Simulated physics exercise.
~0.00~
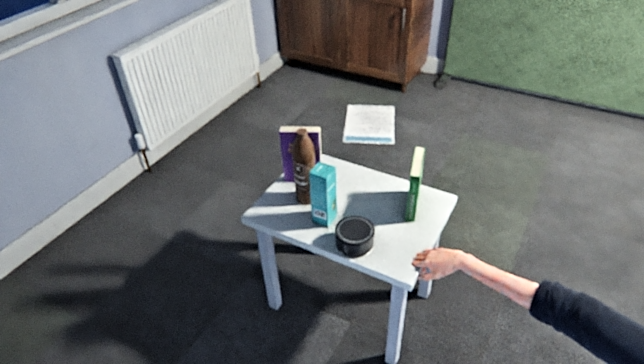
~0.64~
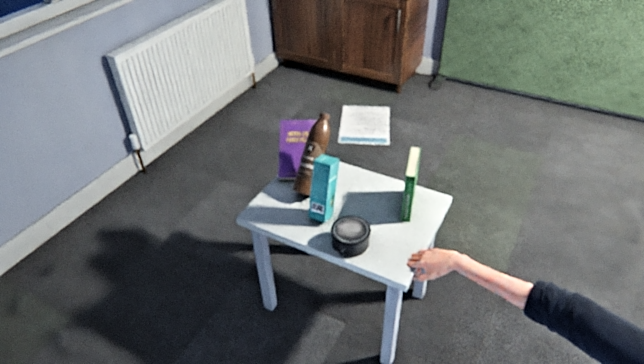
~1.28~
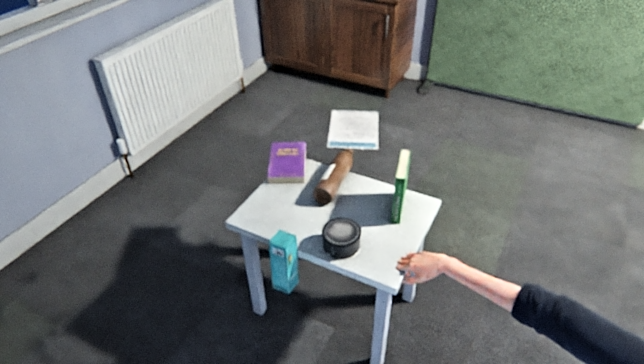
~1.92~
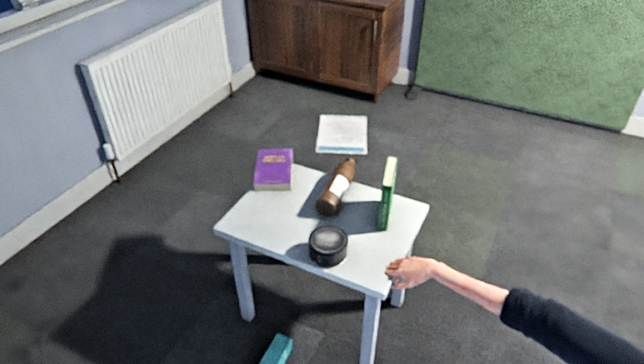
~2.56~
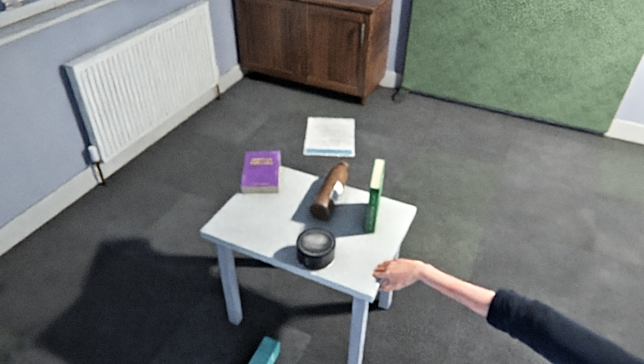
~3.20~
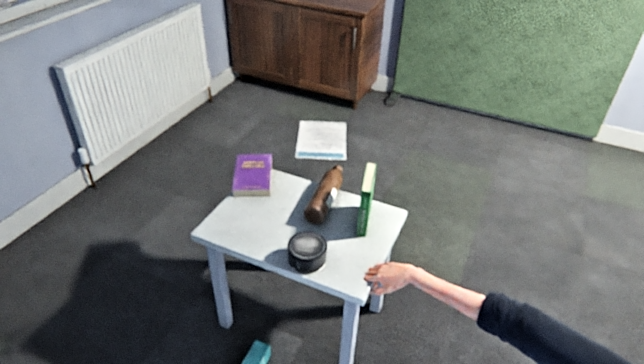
The video shows a hand at the corner of a small white table as a brown bottle and purple book topple onto it and a turquoise carton falls to the floor, while the green book and black tub stay upright on the tabletop.
